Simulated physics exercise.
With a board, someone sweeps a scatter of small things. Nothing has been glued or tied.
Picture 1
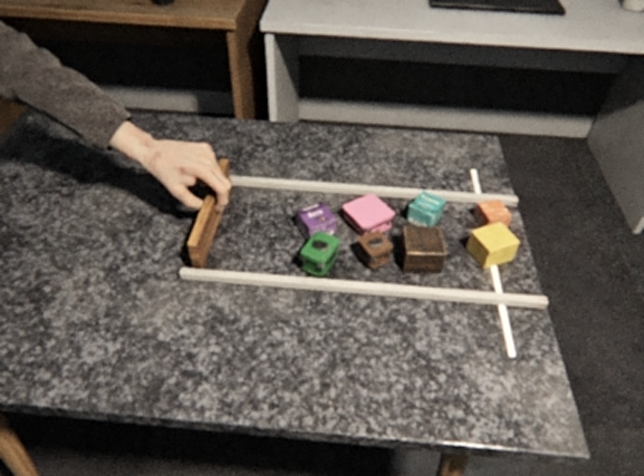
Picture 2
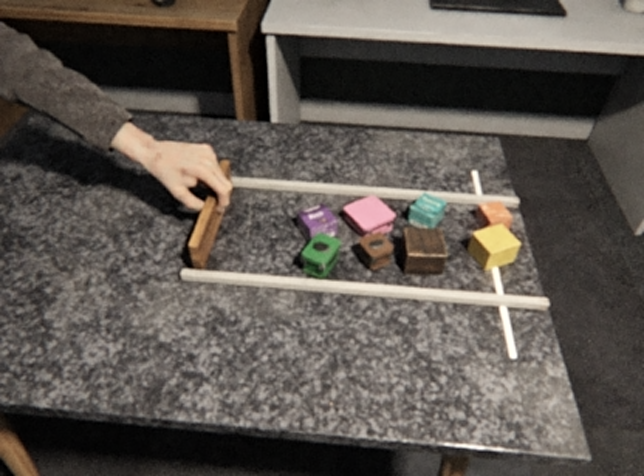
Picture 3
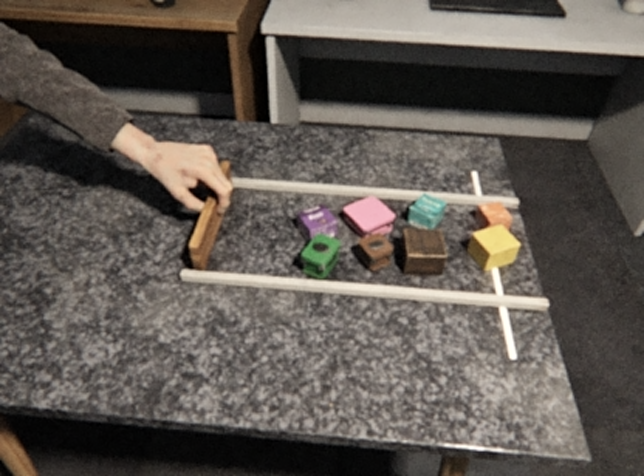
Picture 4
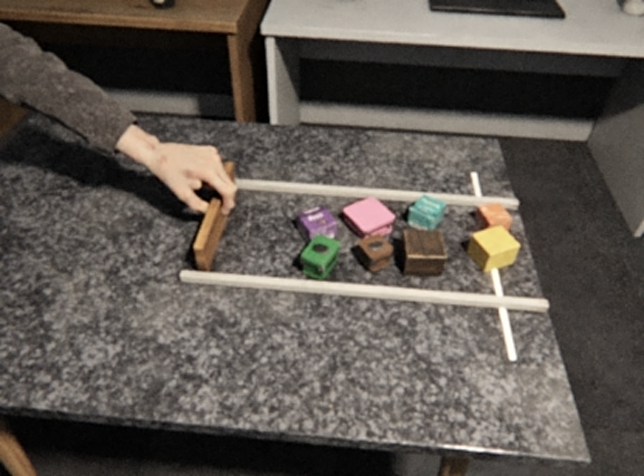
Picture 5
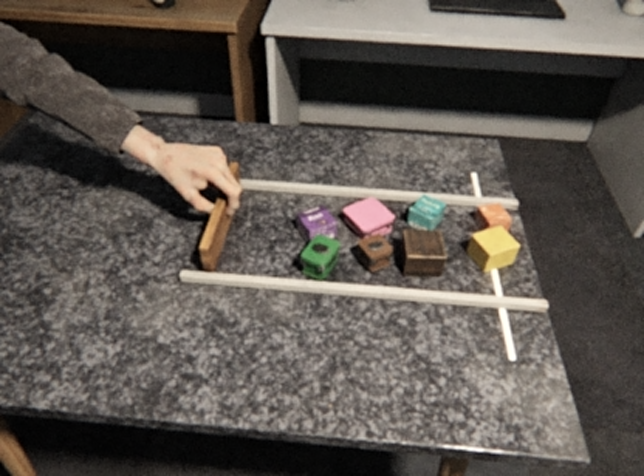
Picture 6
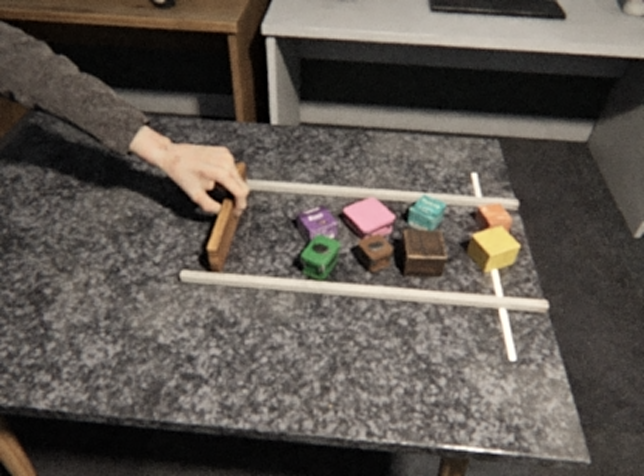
A hand holding a wooden board slid it slightly to the right between two pale rails on a speckled table, while the small colourful blocks ahead of it stayed where they were, still untouched.
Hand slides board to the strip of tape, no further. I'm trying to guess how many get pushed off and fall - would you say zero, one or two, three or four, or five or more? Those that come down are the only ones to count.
Fallen: Above two, below five.
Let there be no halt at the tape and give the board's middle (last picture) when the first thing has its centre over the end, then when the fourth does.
The first one at (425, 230), the next at (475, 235).
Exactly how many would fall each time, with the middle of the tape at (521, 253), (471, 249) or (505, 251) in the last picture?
Result per try: 8; 3; 5.
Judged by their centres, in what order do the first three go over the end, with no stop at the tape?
You'd get the yellow block first, then the orange box, and the black block after that.
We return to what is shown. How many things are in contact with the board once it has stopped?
It adds up to 3.
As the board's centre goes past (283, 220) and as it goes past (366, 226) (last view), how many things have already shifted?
So 0, and at the other place 6.
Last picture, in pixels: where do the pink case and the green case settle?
The pink case finishes at (503, 215); the green case finishes at (512, 271).
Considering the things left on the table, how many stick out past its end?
The count is 1.
Early on, none off yet; orange box at rest near (493, 220); yellow block at rest near (493, 249); turquoise box at rest near (427, 214).
A while later, none off yet; orange box at rest near (493, 220); yellow block at rest near (493, 249); turquoise box travelled about its own width near (446, 208).
Further along, none off yet; orange box travelled about its own width near (523, 226); yellow block on its side near (550, 275); turquoise box travelled well along near (495, 208).
Finally, the number that fall off is three or four; lost, black block, turquoise box, yellow block and orange box.
